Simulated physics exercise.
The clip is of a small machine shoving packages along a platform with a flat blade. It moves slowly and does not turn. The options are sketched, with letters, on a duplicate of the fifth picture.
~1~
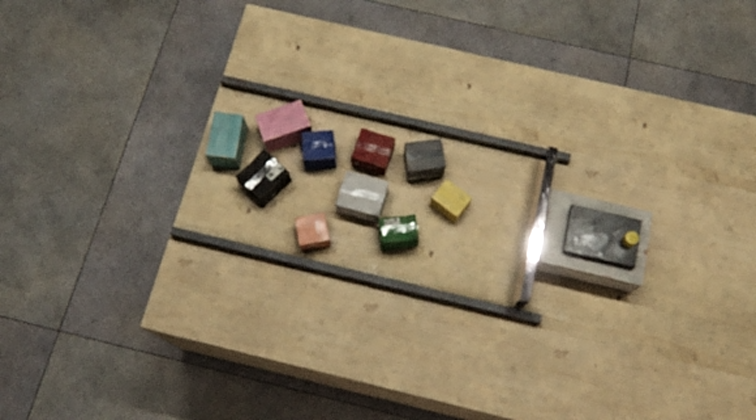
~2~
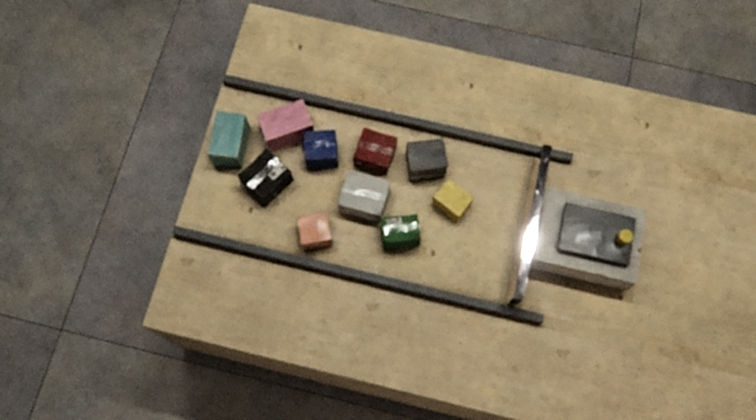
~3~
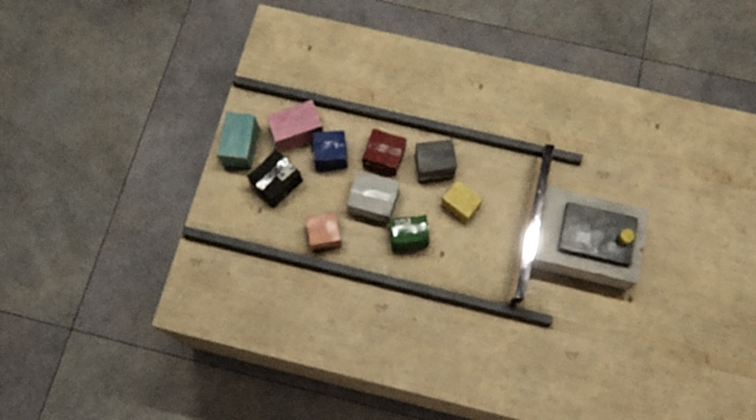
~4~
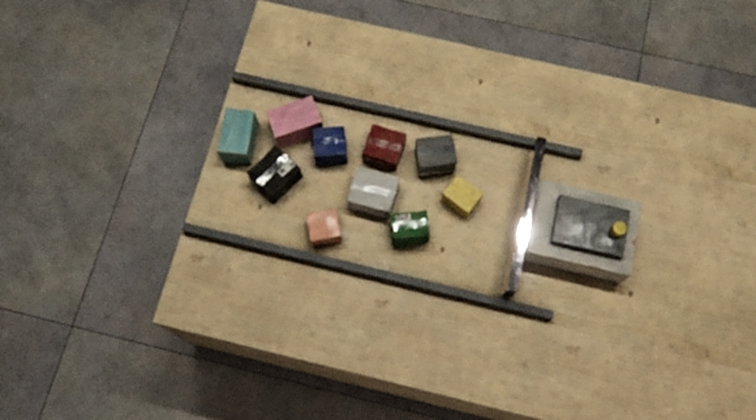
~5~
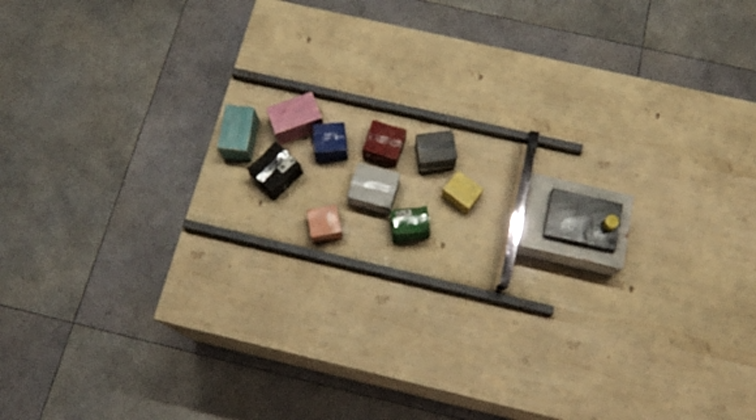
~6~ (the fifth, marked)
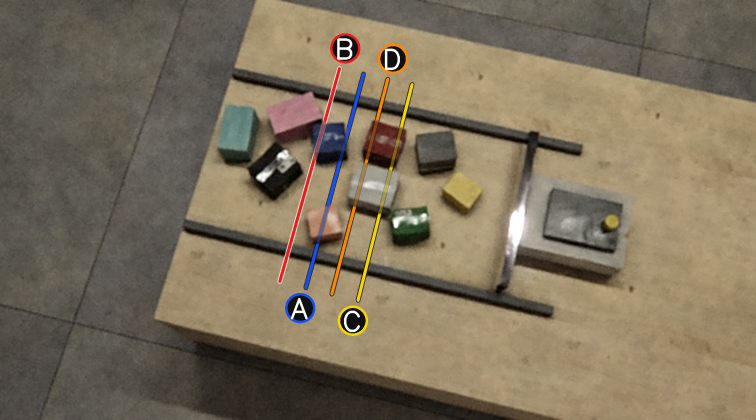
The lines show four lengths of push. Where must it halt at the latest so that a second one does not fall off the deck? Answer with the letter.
Line B.
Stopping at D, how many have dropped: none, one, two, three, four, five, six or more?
The count is none.
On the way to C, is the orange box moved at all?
No.
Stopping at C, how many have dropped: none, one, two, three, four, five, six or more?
In all, none.
On the marked copy, A at (336, 177); B at (311, 171); C at (386, 188); D at (361, 182).
Following B. Soon after the start, robot (501, 201); grey box (427, 149); yellow crate (423, 186).
Later, robot (425, 184); pink crate (280, 111); black parcel (263, 176).
In the end, robot (367, 171); turquoise crate (212, 138); pink crate (230, 98); none fallen.
As for the rest, A is within the limit but short; C is within the limit but short; D is within the limit but short.
